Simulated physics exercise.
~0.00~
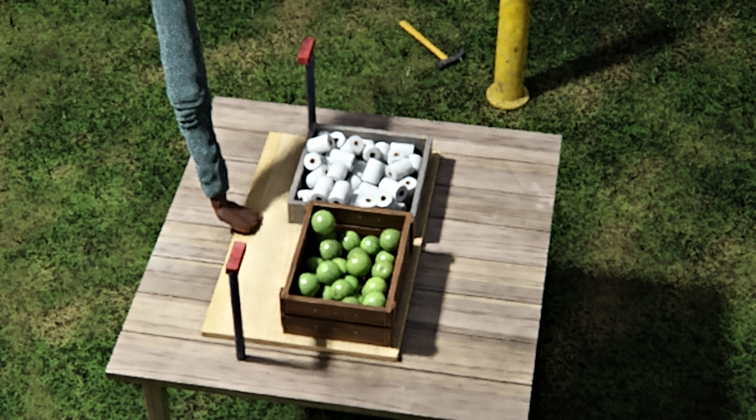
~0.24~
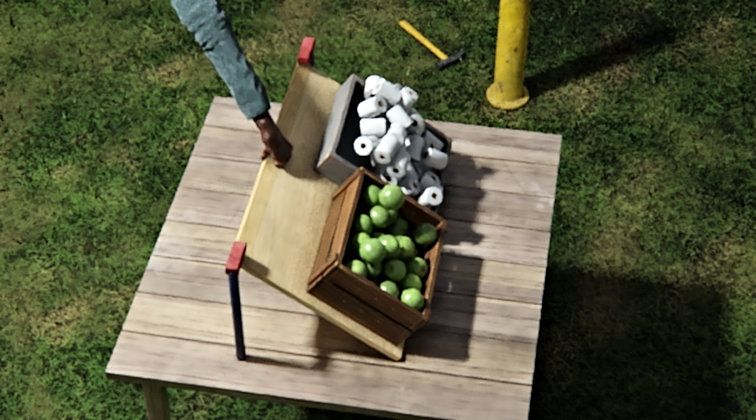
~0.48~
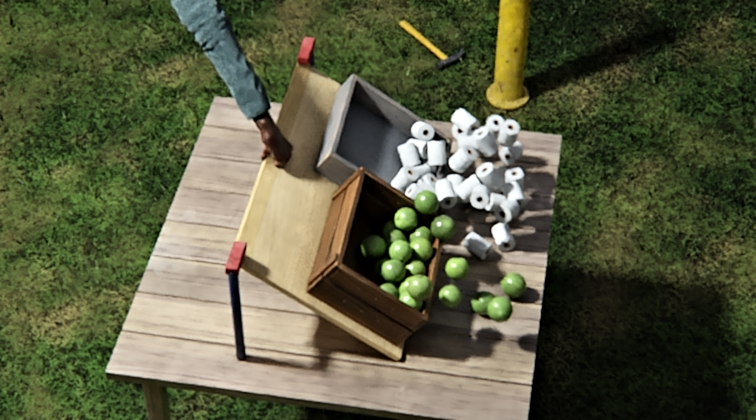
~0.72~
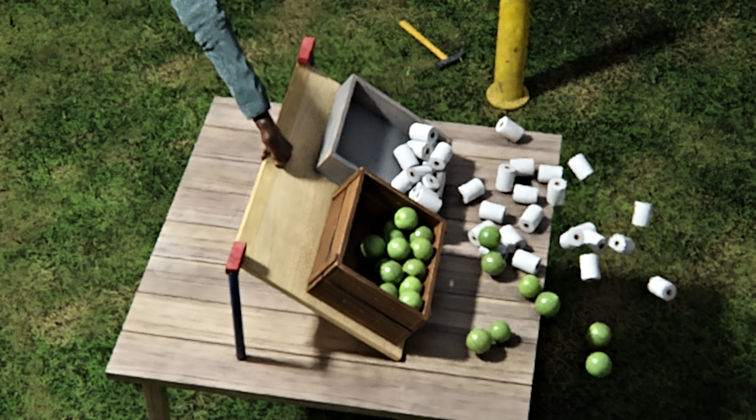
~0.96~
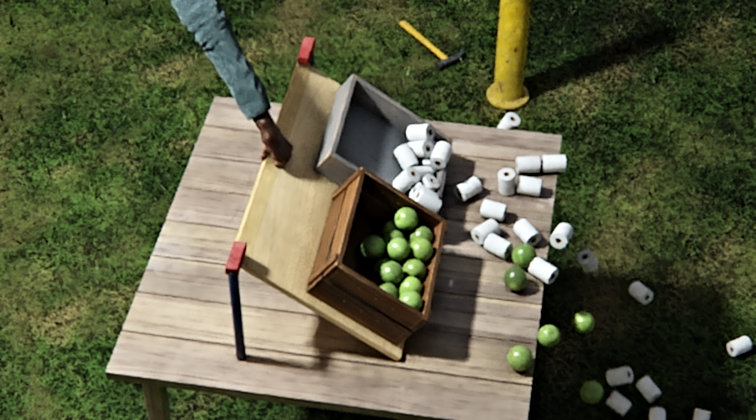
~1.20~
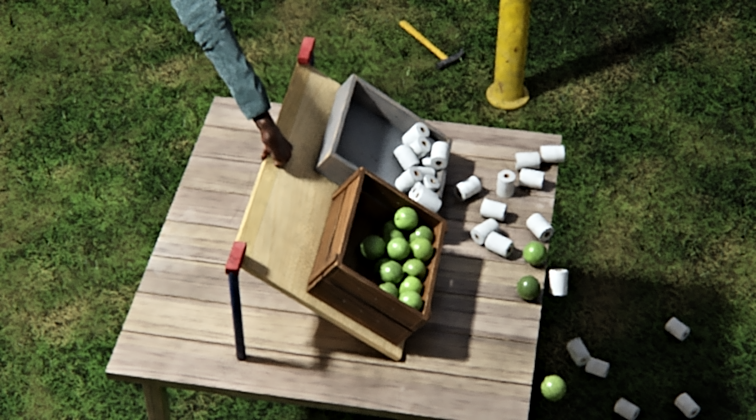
Paper rolls and green apples tumbling from two trays as a hand tips a hinged board, many scattering rightward, some staying inside.
